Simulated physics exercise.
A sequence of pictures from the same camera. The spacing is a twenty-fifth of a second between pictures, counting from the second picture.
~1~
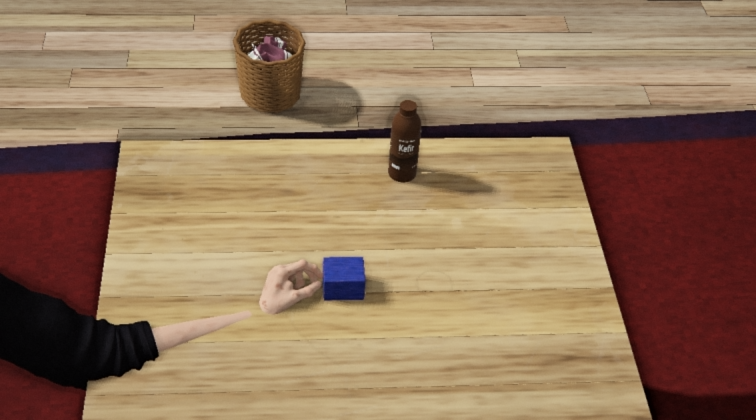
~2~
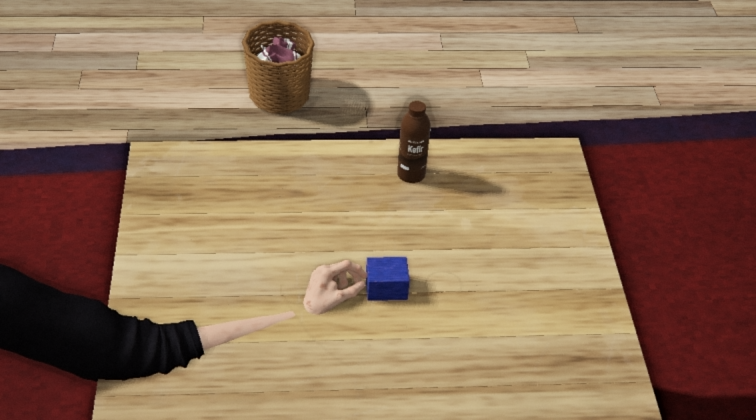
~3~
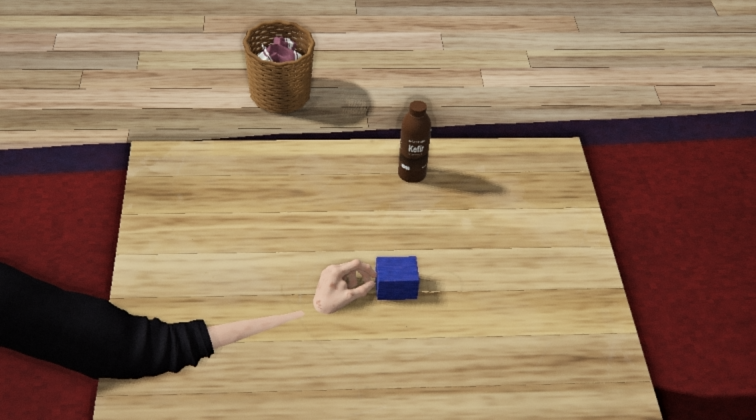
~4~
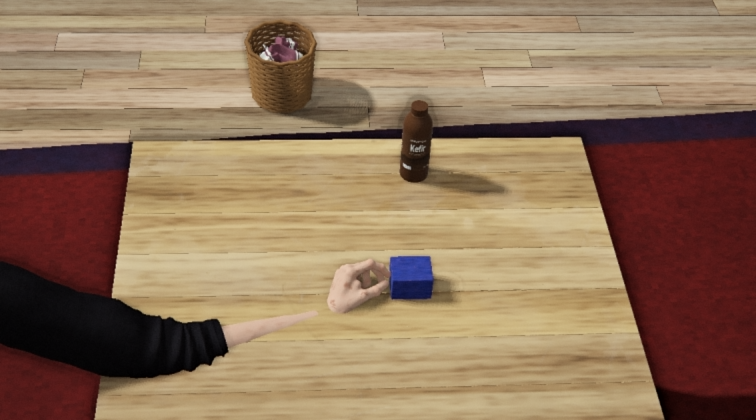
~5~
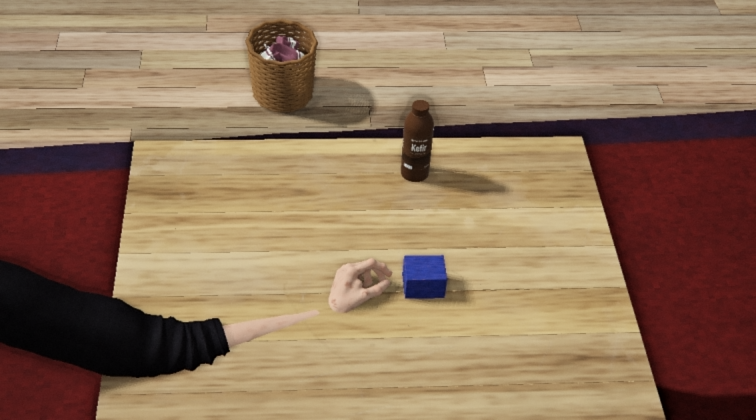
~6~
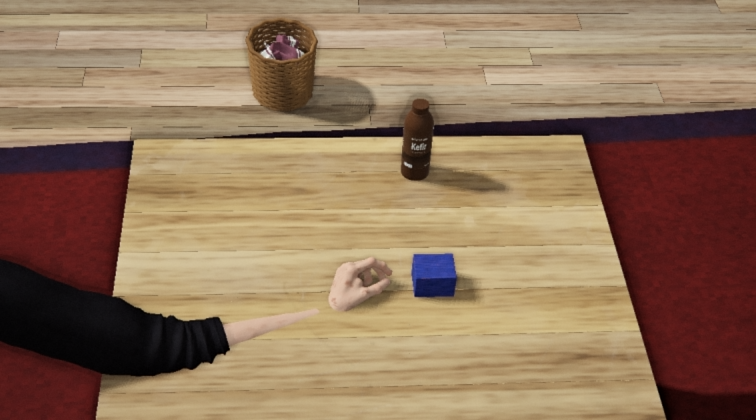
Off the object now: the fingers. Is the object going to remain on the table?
My guess is that it does not leave the table.
Then, 0.24 s on from there, blue block shifted about its own width near (443, 275).
Then, 0.48 s on from there, blue block resting near (443, 275).
In the end, moved from the start, blue block. At the end, from the last picture's camera, blue block near (443, 275).
